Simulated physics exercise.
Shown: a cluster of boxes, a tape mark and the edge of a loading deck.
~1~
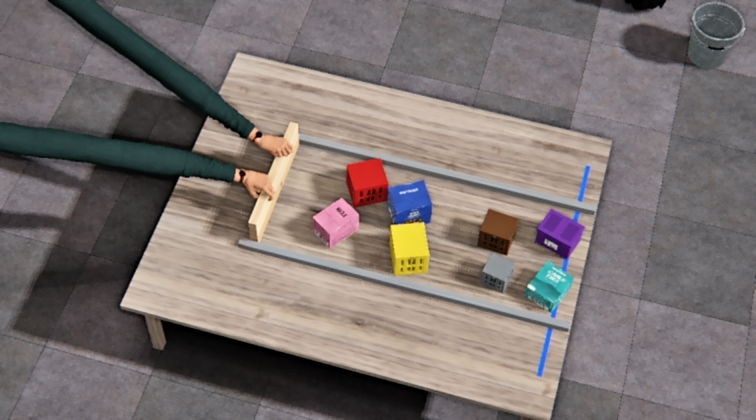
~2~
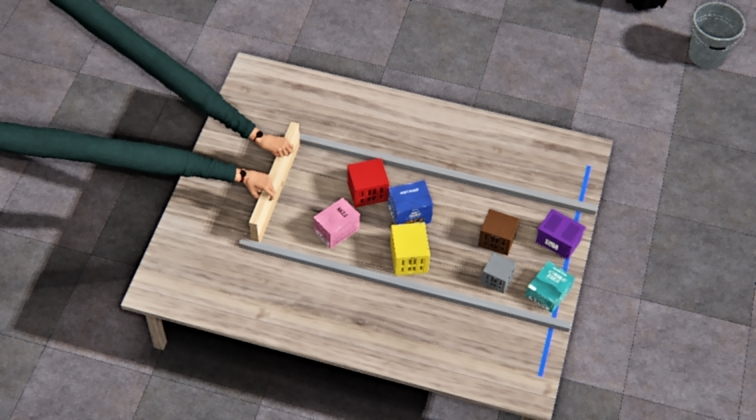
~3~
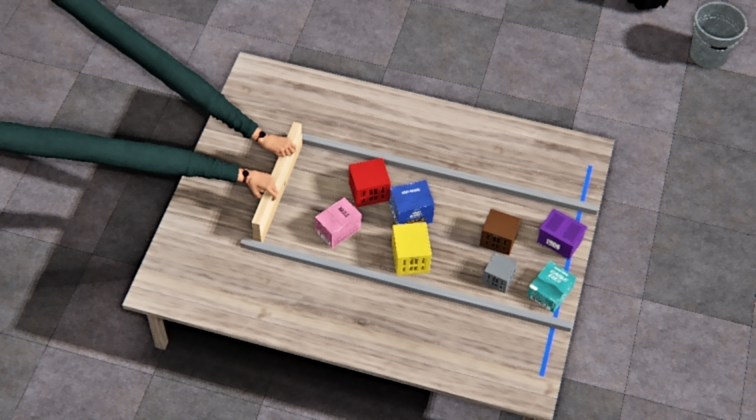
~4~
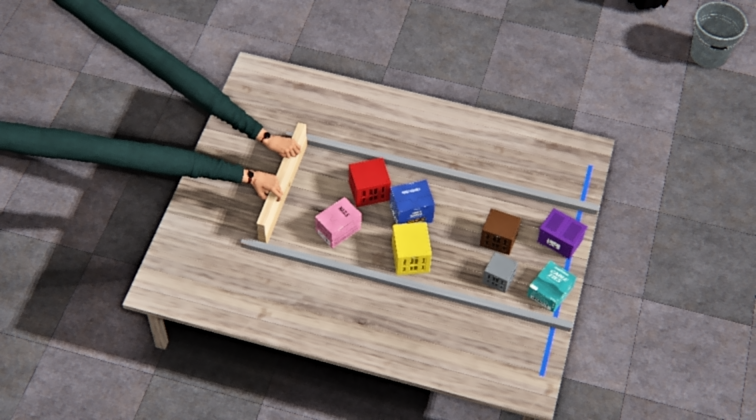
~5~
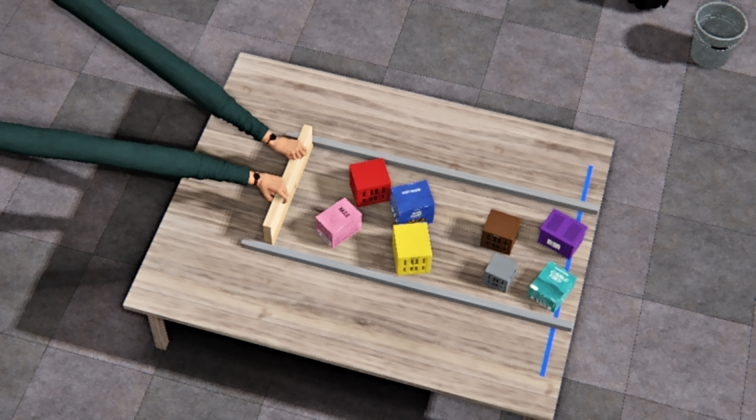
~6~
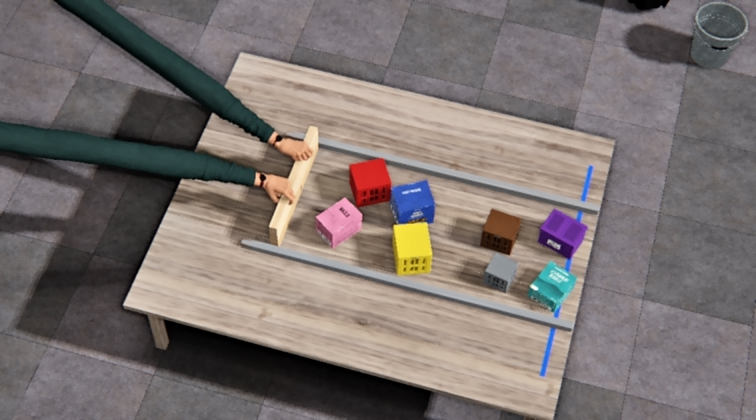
Wooden plank held by two green-sleeved hands sliding slightly right between grey rails on a table, the coloured boxes staying still.
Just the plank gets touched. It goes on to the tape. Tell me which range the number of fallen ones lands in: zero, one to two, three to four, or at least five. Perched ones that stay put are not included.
The range is at least five.
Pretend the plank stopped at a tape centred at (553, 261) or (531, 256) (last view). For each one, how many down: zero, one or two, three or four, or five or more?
Taking them in turn, five or over; either three or four.
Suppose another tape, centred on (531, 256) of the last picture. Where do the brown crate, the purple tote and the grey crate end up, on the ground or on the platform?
Taking them in turn: Brown crate ends up off it, purple tote ends up off it, grey crate ends up off it.
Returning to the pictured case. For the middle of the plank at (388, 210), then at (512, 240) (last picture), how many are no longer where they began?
By the first moment it's 4, by the second it's 8.
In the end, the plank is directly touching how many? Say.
Tally at the end: 1.
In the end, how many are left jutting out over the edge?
1 overhanging.
A little later, none off yet; turquoise box at rest near (552, 287); purple tote at rest near (562, 235); grey crate at rest near (501, 273).
Next, none off yet; turquoise box shifted a little near (568, 290); purple tote shifted about its own width near (593, 239); grey crate shifted about its own width near (539, 283).
When it is over, the number that fall off is five or more; down, red crate, blue box, yellow crate, brown crate, grey crate, purple tote and turquoise box.
